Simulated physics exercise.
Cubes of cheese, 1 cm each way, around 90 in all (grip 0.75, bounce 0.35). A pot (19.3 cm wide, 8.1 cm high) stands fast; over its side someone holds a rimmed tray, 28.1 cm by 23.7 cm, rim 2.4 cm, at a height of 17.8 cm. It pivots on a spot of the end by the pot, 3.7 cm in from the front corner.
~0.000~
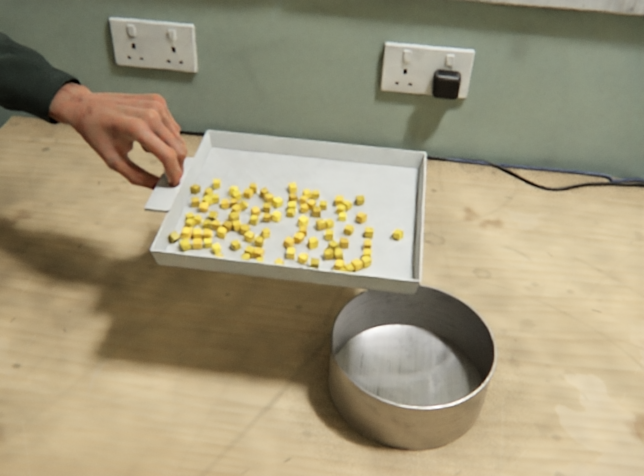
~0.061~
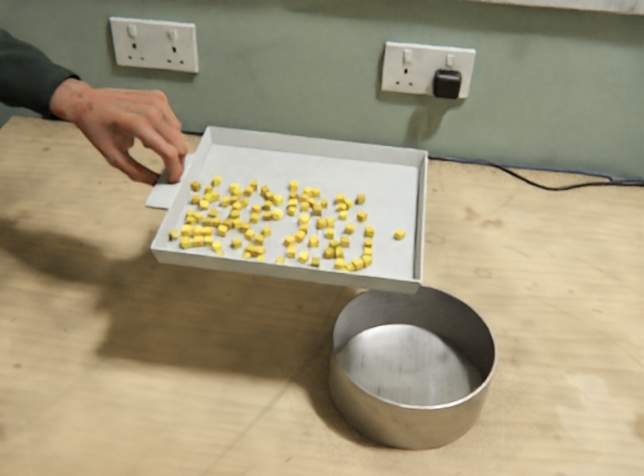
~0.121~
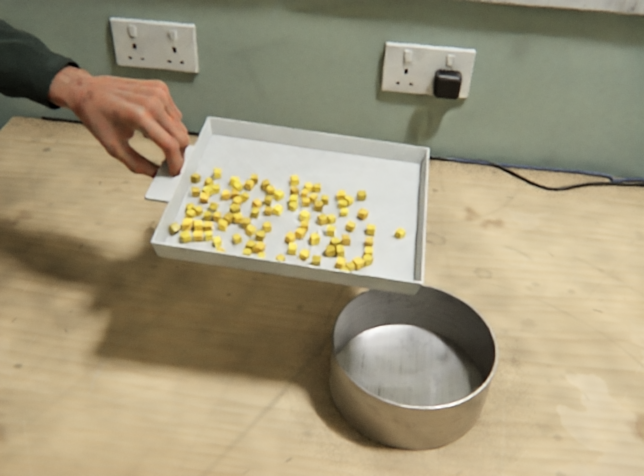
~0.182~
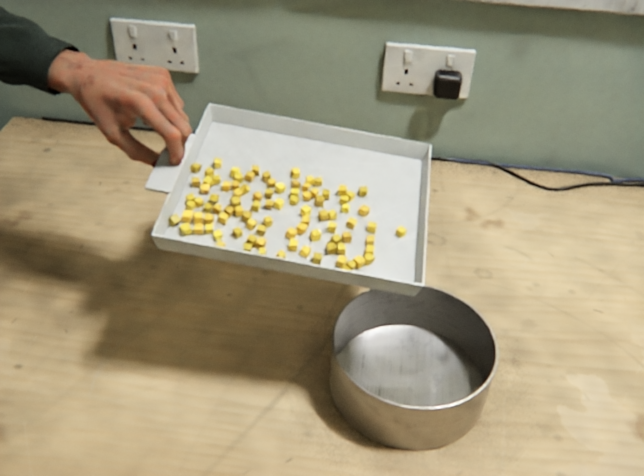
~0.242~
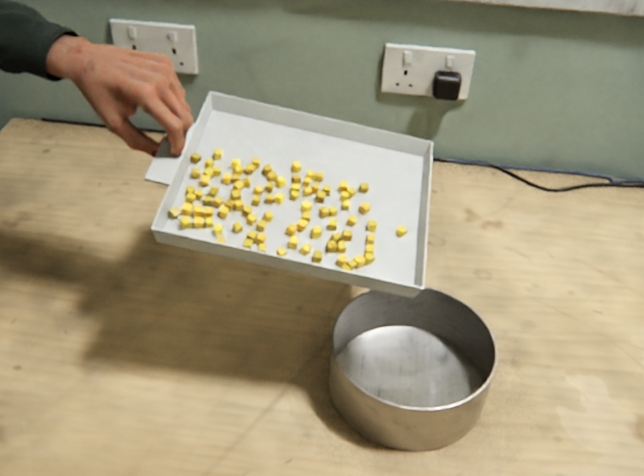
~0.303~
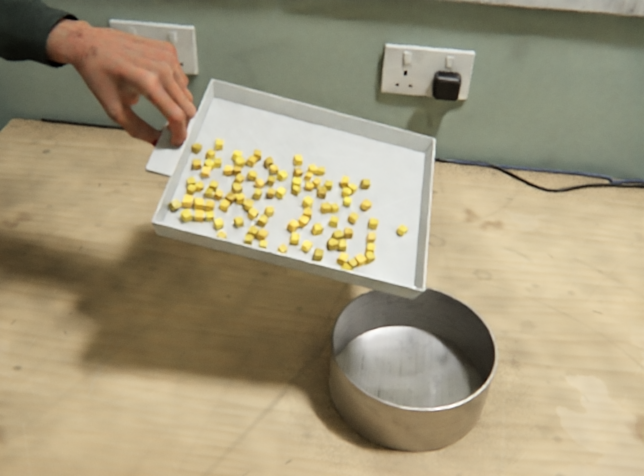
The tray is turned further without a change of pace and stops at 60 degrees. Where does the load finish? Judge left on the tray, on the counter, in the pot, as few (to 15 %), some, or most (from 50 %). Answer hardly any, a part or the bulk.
Left on the tray: The bulk; on the counter: Hardly any; in the pot: A part.
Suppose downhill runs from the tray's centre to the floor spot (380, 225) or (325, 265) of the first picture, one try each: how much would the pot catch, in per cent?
Some 20 and 15 per cent.
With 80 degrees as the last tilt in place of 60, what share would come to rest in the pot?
Then about 20 per cent.
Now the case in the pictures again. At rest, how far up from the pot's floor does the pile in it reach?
Some 1.0 cm.
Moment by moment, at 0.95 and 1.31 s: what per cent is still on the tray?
About 100, 70.
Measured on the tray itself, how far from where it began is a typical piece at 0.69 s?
Some 1 cm.
After 0.69 s, tilt 36 degrees; the tray holds 100 %, the pot 0 %.
Then, at 0.95 s, tilt 51 degrees; the tray holds 100 %, the pot 0 %.
Then, at 1.31 s, tilt 60 degrees; the tray holds 70 %, the pot 20 %.
In the end, at 2.4 s, tray 70 %, counter 5 %, pot 30 %.
